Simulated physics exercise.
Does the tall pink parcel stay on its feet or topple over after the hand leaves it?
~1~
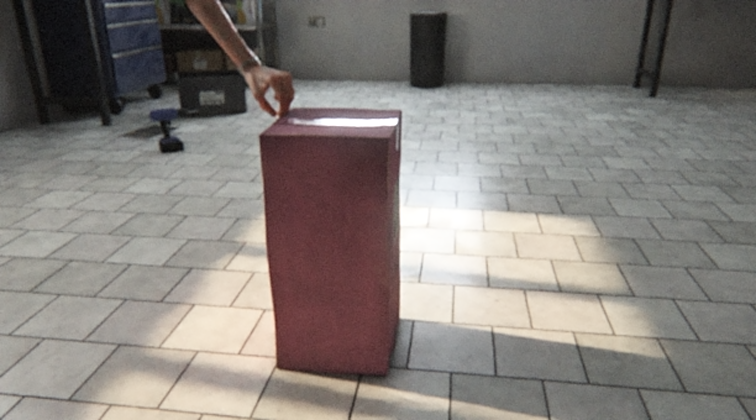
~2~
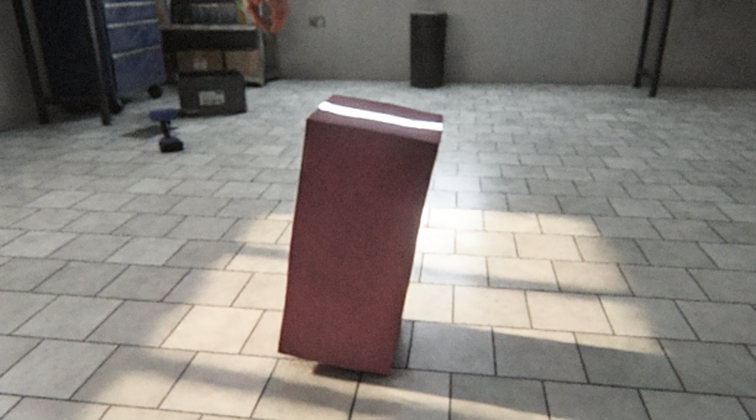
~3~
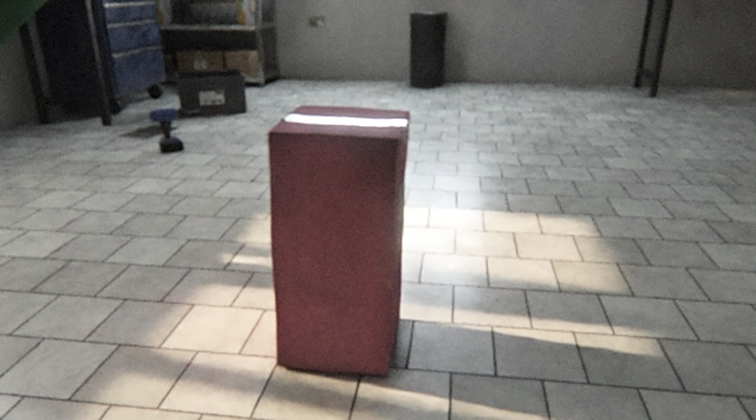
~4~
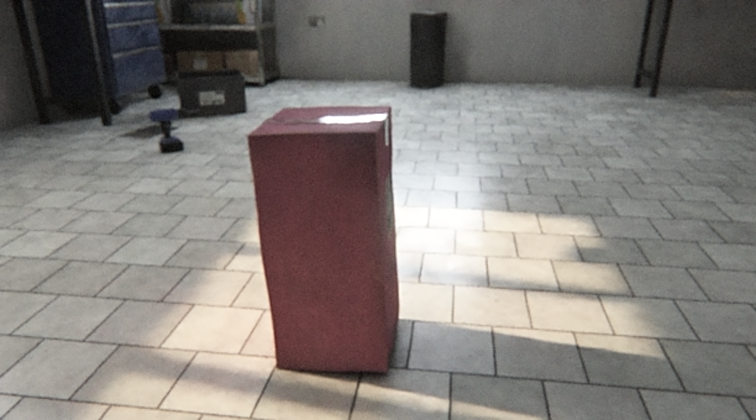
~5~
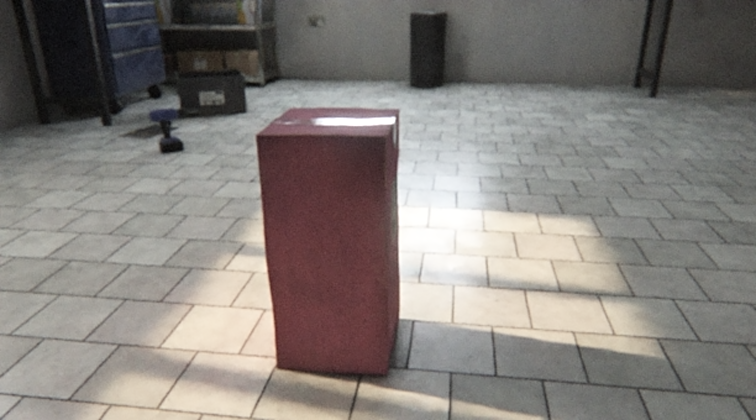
The pink parcel stays on its feet. It leans to the right, rocks back to the left, and settles upright on the tiled floor.
